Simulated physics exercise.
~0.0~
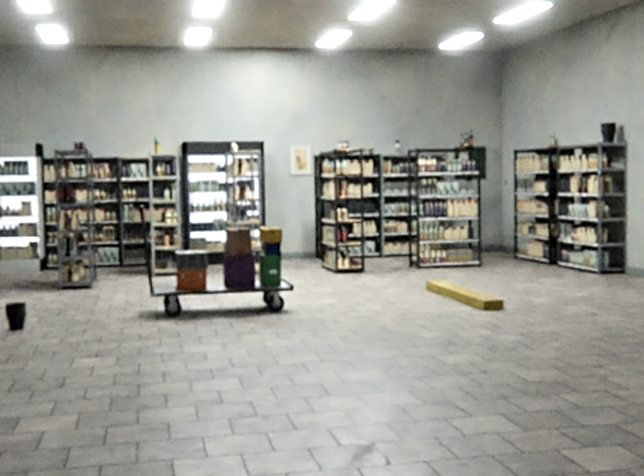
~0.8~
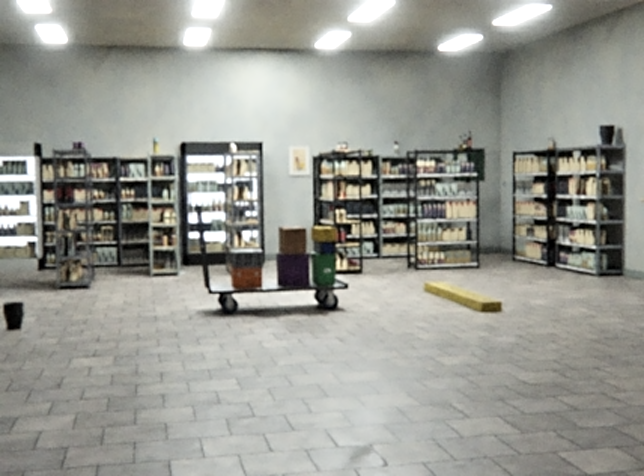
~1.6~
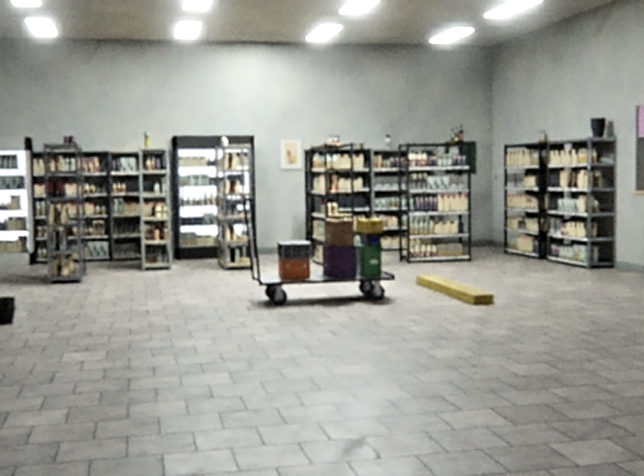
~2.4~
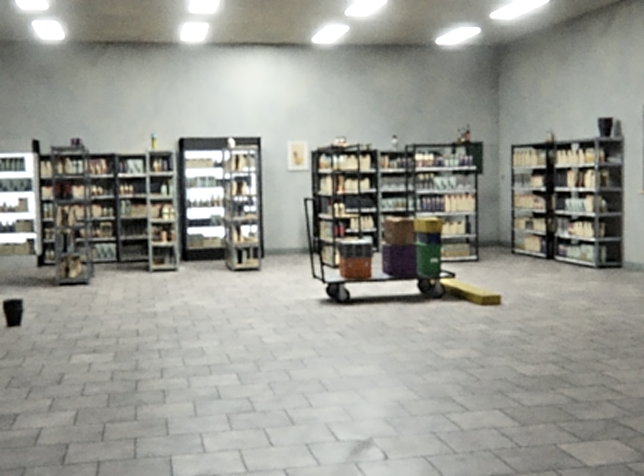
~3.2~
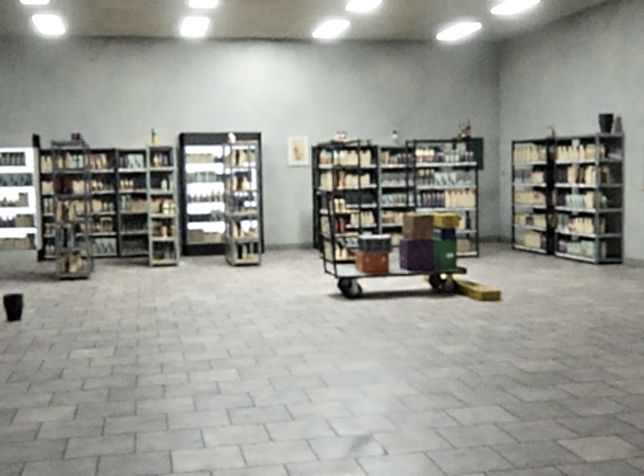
A flat cart with a tall handle at its left end carries loose boxes and cases across the grey tiled floor of a storeroom, seen from the front by a slightly swaying camera. An orange box sits beneath a dark one on the left of the deck, with a brown carton above a purple parcel, and yellow and green items at the right. Shelves of bottles and cartons line the back wall. The cart rolls steadily right towards a low yellow kerb, reaches it and stops flat, while the load shifts slightly forward and finishes still aboard.
